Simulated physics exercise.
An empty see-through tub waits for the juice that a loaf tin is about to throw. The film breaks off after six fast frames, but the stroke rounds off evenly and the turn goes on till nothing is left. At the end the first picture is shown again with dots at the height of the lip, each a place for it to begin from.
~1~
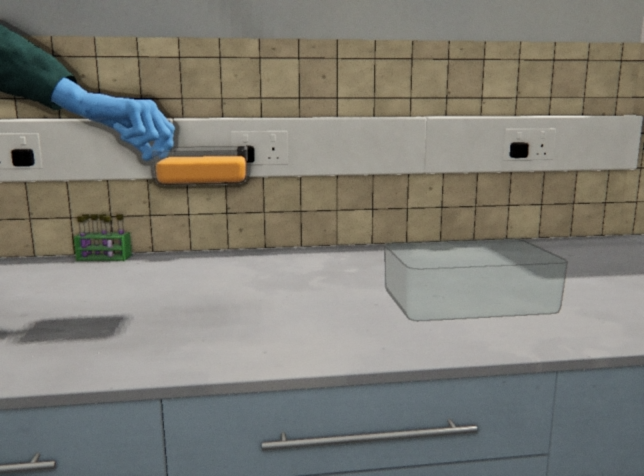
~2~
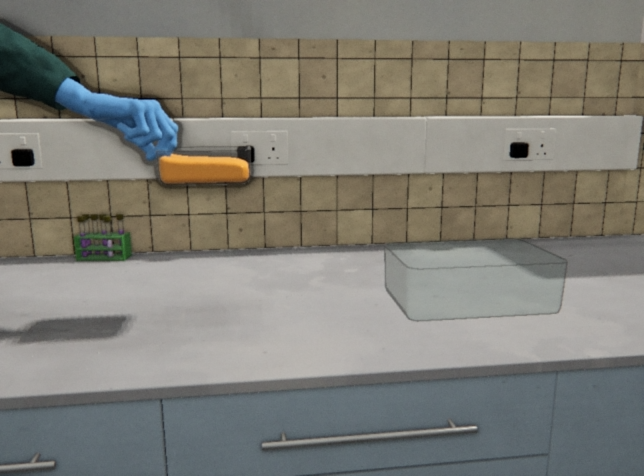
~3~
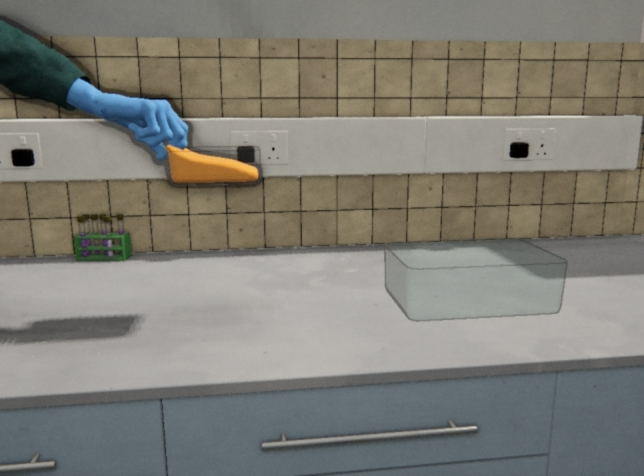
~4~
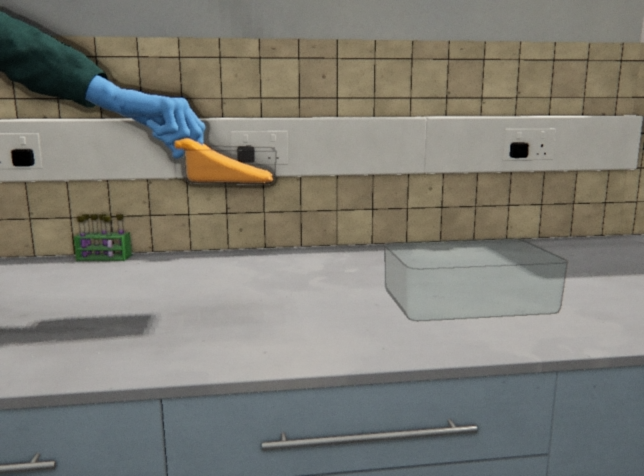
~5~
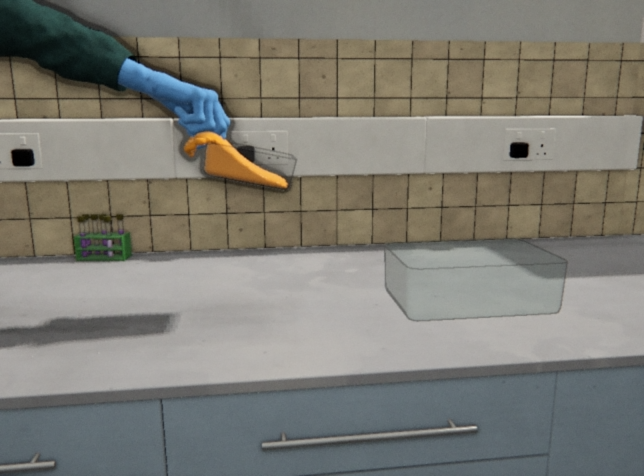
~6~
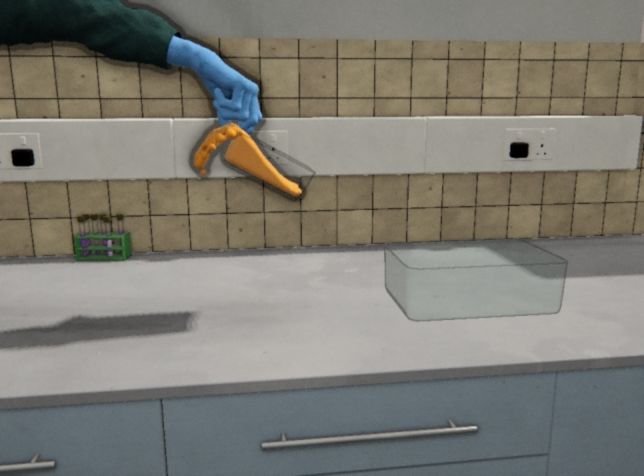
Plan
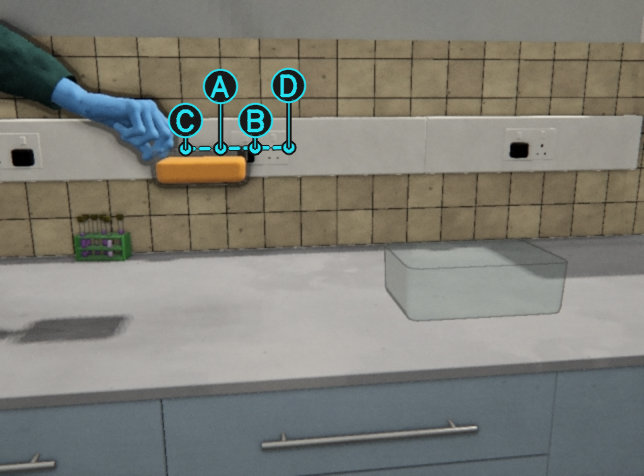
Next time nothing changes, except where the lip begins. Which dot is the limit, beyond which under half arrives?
D will do.
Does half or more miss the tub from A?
Yes.
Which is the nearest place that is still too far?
Here it is place B.
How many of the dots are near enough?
One of the four.
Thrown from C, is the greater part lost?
Yes.
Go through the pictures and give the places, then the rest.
In the first picture, upright, lip at (245, 148); tub from (406, 320) to (559, 312); nothing has left yet.
In the second picture, upright, lip at (248, 148); nothing has left yet.
In the third picture, upright, lip at (258, 147); juice is over the rim, down to (178, 149).
In the fourth picture, tipped about 2°, lip at (274, 149); juice is over the rim, down to (202, 148).
In the fifth picture, tipped about 12°, lip at (293, 156); juice is over the rim, down to (191, 155).
In the sixth picture, tipped about 29°, lip at (312, 169); juice is over the rim, down to (203, 173).
In cyan, A at (220, 148); B at (255, 148); C at (185, 148); D at (288, 147).
If A is chosen, about 8 % lands in the tub, 90 % falls short.
If B is chosen, about 24 % lands in the tub, 72 % falls short and 4 % goes beside or beyond.
If C is chosen, about 0 % lands in the tub, 99 % falls short.
If D is chosen, about 68 % lands in the tub, 26 % falls short and 6 % goes beside or beyond.
